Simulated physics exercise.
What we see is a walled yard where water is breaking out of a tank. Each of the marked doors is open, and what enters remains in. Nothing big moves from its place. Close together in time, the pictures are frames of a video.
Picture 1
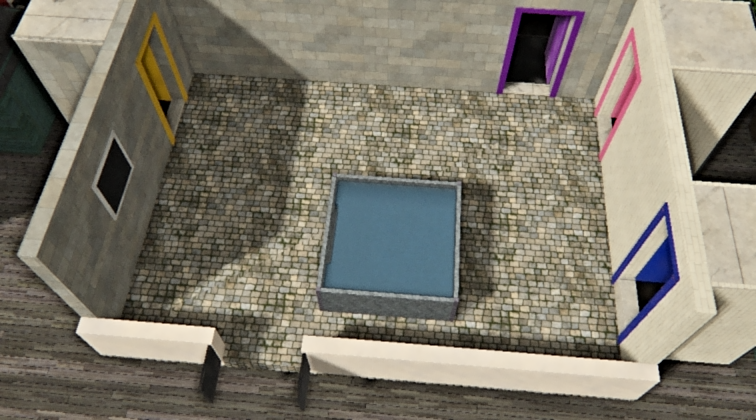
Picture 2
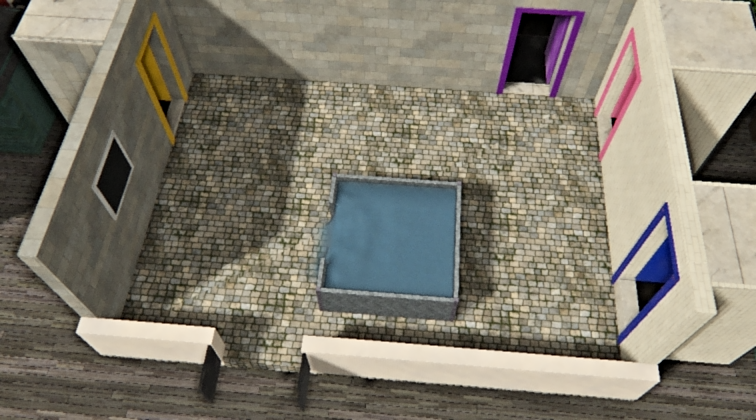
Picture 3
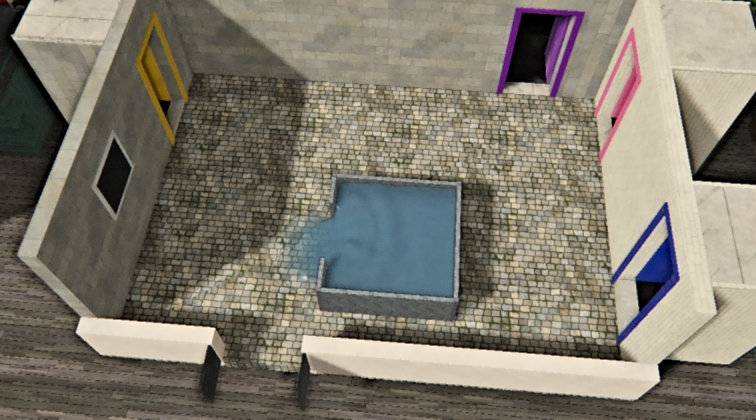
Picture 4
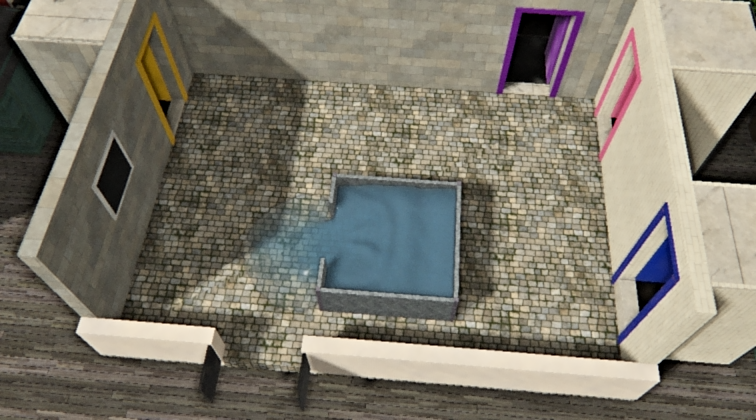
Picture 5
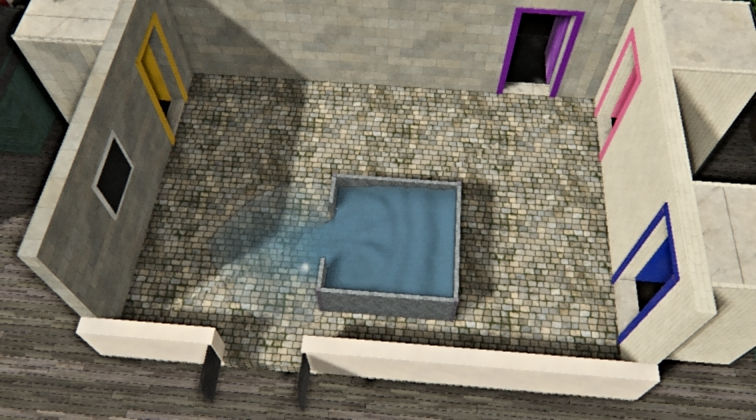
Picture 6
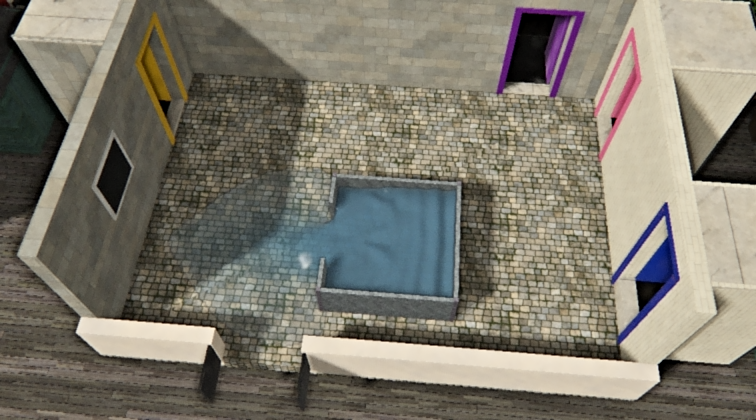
Water broke out through the left side of a square tank in a walled stone yard, then spread left across the paving in a widening sheet while ripples crossed the tank.
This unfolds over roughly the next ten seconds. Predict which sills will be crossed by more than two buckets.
In order: The yellow door will top two buckets. The blue door will not top two buckets. The purple door will not top two buckets. The pink door will not top two buckets.
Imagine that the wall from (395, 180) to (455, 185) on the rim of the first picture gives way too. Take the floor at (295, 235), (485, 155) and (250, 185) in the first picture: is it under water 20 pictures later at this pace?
So: Spared, then wetted, then spared.
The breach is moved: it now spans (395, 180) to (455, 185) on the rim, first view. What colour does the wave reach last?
Answer - the one in blue.
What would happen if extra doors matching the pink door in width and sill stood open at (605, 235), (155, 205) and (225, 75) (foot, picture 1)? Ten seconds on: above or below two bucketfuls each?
Result, in listed order - doesn't reach the limit, gets past the limit, gets past the limit.
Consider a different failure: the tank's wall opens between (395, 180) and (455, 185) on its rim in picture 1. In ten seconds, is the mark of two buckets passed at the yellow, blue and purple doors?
Well, I'd say the yellow door breaks the threshold, while the blue door comes in lower and the purple door breaks the threshold.
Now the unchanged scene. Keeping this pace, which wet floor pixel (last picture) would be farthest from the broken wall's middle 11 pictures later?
The wet edge reaches furthest near (194, 74).
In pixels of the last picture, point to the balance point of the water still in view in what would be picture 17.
I'd point to (300, 245).
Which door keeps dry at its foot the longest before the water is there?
I'd go with the blue-painted one.
A moment on, water covers 25 % of the floor; the yellow door not reached, the blue door not reached, the purple door not reached, the pink door not reached.
Next, water covers 30 % of the floor; the yellow door under two buckets in, the blue door not reached, the purple door not reached, the pink door not reached.
Then, water covers 35 % of the floor; the yellow door under two buckets in, the blue door not reached, the purple door not reached, the pink door not reached.
Later, water covers 65 % of the floor; the yellow door over two buckets in, the blue door not reached, the purple door wet at the sill, nothing in, the pink door not reached.
In the end, water covers 95 % of the floor; the yellow door far over two buckets in, the blue door wet at the sill, nothing in, the purple door wet at the sill, nothing in, the pink door under two buckets in.
